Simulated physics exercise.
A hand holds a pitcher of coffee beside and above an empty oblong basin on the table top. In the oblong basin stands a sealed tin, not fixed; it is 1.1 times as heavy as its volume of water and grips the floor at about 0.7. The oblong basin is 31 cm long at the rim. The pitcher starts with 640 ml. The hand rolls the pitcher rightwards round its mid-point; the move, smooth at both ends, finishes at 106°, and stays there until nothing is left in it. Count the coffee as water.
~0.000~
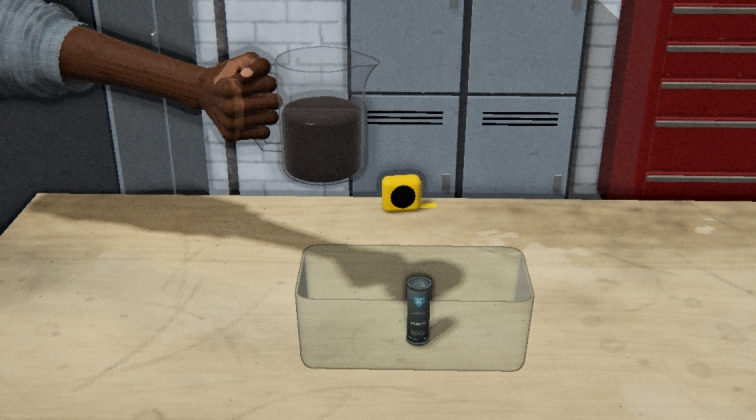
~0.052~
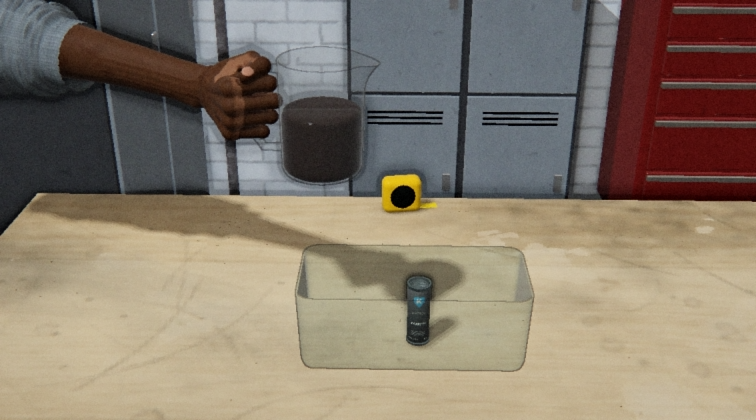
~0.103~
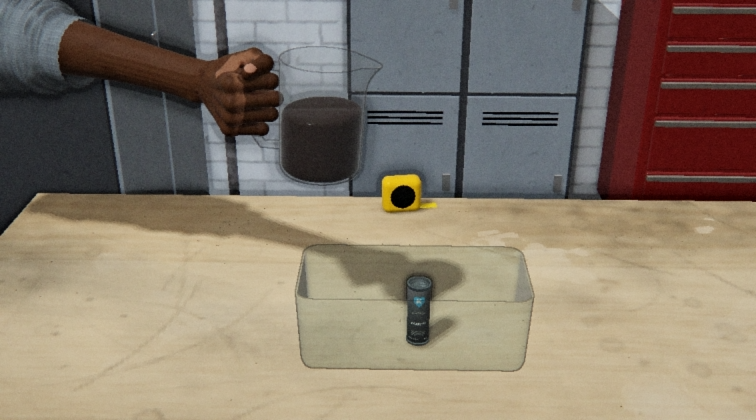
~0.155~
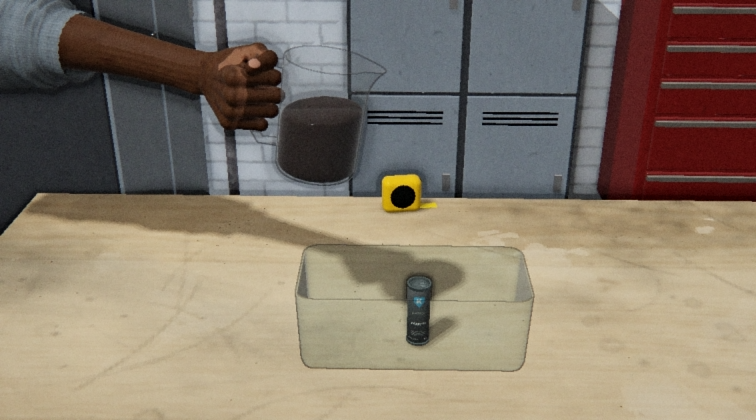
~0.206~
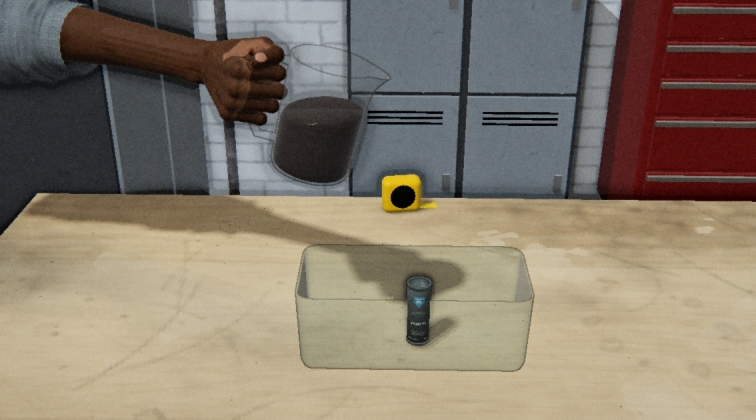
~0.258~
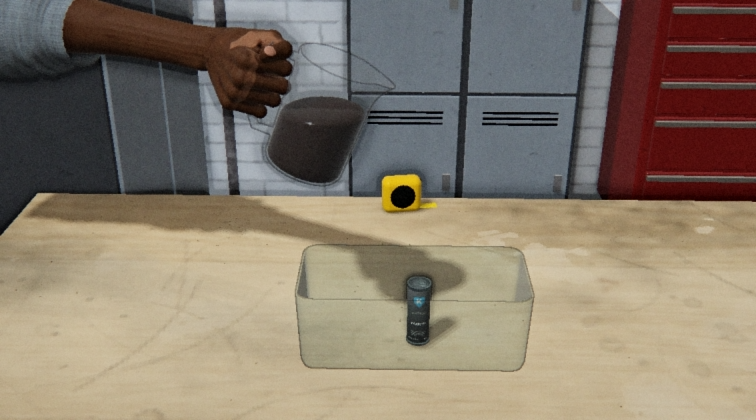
A brown-skinned hand in a grey-blue sleeve, at the upper left, holds a clear pitcher of dark brown liquid almost upright, then gradually tilts it rightwards to a modest slant. Below and to the right, a pale see-through oblong basin with a small dark cylindrical tin sits on a light wooden table, a yellow tape measure behind it. The steady, slightly raised front view shows grey lockers, white brick and a red drawer cabinet behind.
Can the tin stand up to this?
It remains upright.
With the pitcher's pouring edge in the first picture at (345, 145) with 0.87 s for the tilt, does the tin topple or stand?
Then it stays up.
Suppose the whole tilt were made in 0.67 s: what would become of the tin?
The tin keeps standing.
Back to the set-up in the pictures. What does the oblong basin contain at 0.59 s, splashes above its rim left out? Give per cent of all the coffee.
Near 0 in a hundred.
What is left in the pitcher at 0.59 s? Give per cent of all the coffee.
About 92 per cent.
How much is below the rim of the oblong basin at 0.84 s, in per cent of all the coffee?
About 28 per cent.
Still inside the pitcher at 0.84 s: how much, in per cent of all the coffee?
Some 34 per cent.
By 0.59 s the tilt is 81° and 92 per cent is still to pour; the tin stands where it began.
By 0.84 s the tilt is 106° and 35 per cent is still to pour; the tin stands where it began.
By 1.09 s the tilt is 106° and 5 per cent is still to pour; the tin stands where it began.
By 1.37 s the tilt is 106° and 0 per cent is still to pour; the tin stands where it began.
At rest the tin stands where it began.
